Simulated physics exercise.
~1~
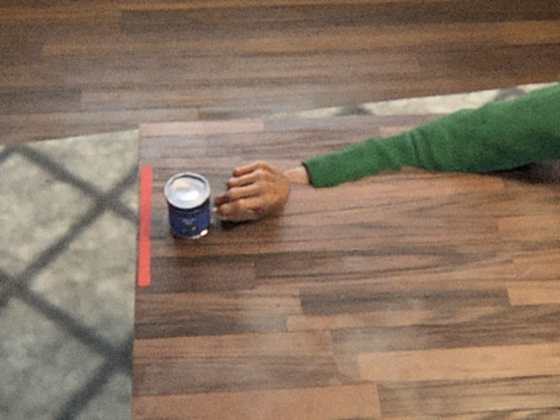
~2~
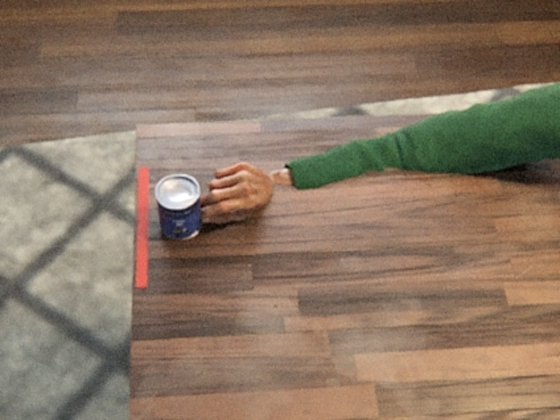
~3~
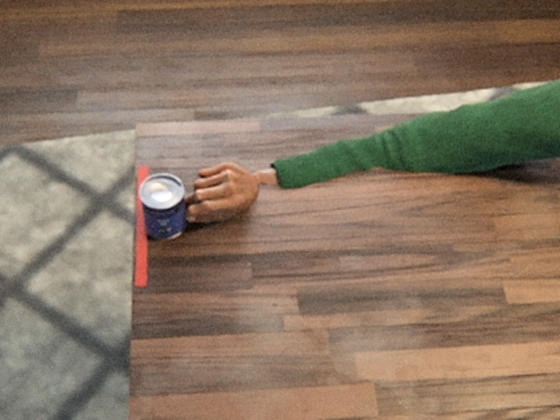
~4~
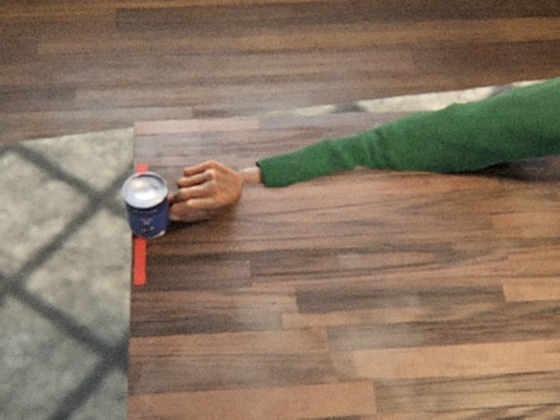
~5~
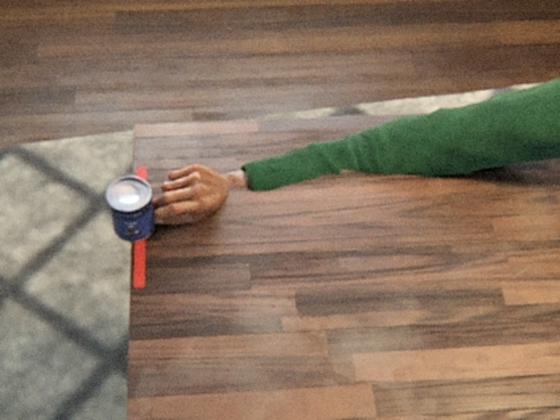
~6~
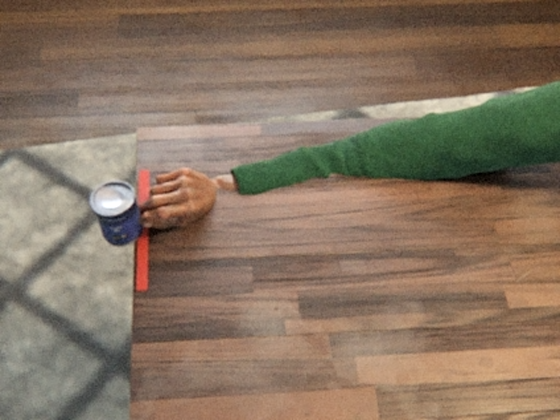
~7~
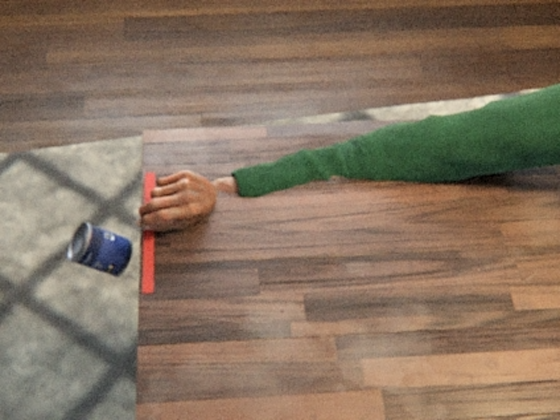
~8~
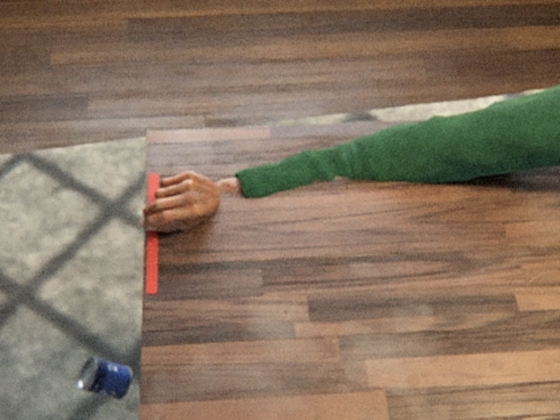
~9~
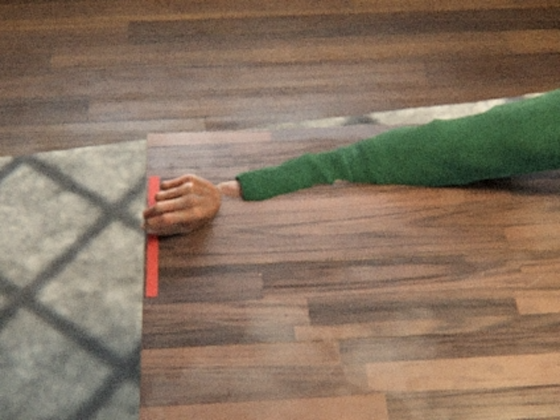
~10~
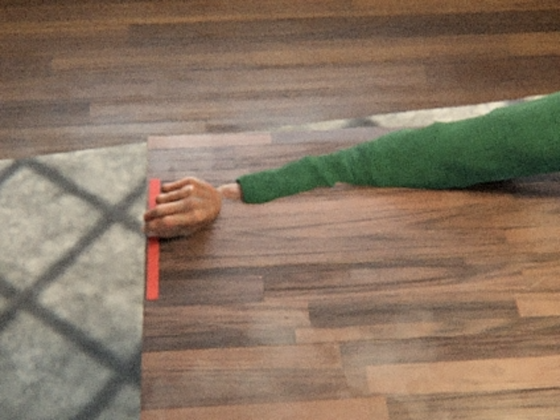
On a wooden table, a hand pushes a blue pot left until it falls off the edge.
